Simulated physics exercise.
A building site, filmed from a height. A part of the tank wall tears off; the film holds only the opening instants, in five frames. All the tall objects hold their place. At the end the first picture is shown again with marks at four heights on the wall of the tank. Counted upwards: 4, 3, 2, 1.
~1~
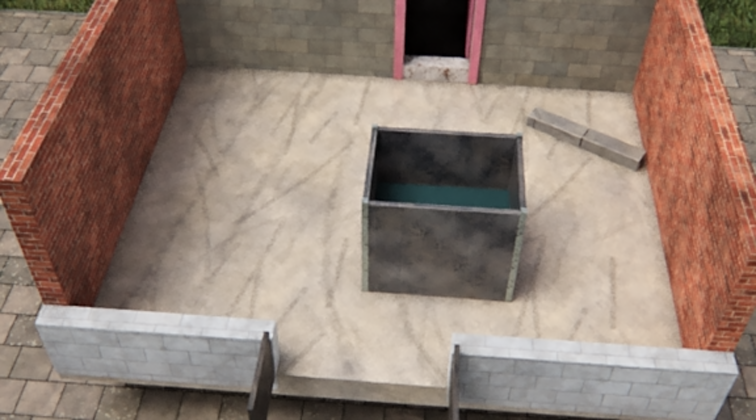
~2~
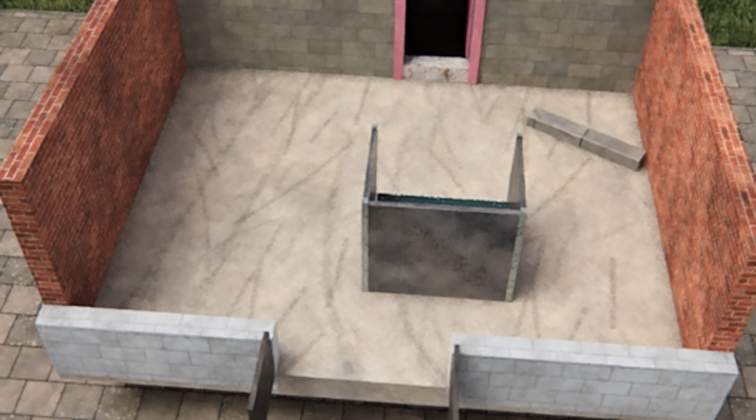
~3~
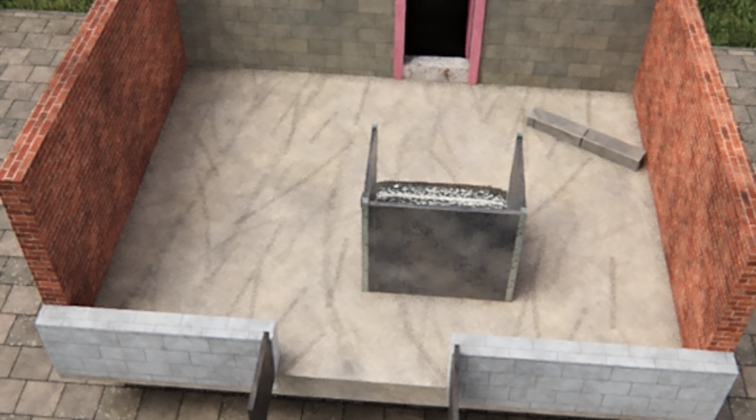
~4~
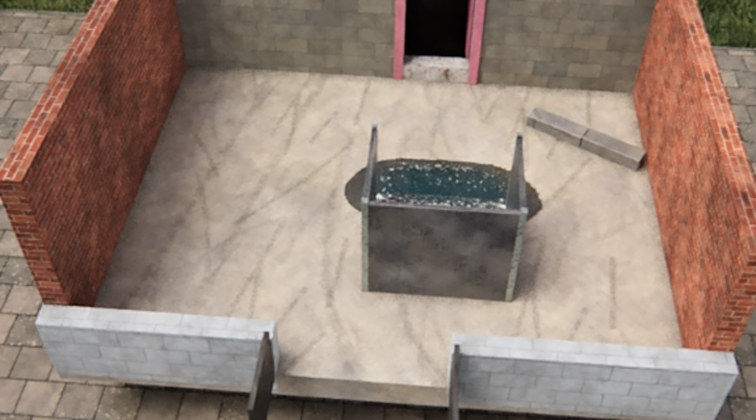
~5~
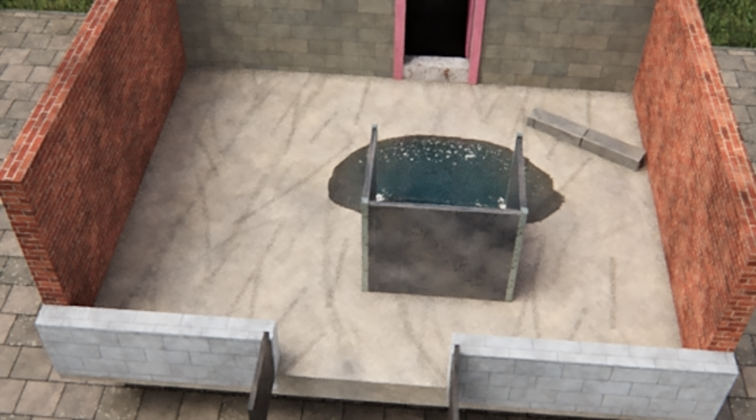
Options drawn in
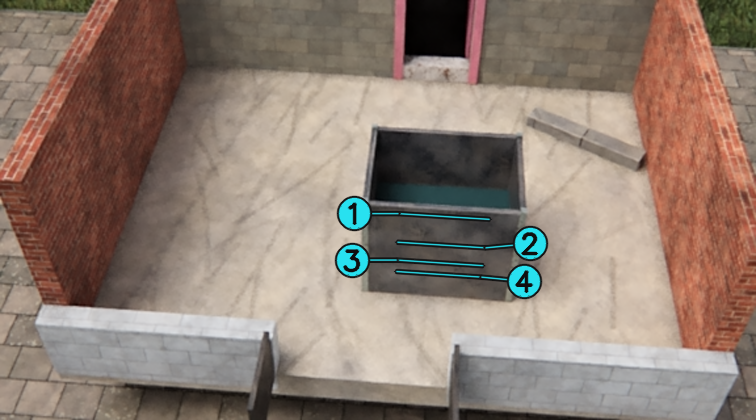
In this clip, the far side of a dark tank of water disappears on a walled concrete floor, and the water foams, then spreads out behind the remaining panels in a widening dark pool toward the pink doorway.
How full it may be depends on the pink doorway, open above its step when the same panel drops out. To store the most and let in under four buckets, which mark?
It is 3.
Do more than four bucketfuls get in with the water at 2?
Yes, it does.
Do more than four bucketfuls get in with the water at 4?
No, that is safe.
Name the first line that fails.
Line 2.
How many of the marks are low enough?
Two.
On the marked copy, 1 at (443, 216); 2 at (441, 245); 3 at (439, 262); 4 at (438, 274); from the bottom up 4, 3, 2, 1.
With 1, dozens of bucketfuls pour in.
With 2, about 8 bucketfuls get in.
With 3, a splash gets over, under a bucket.
With 4, nothing gets over.
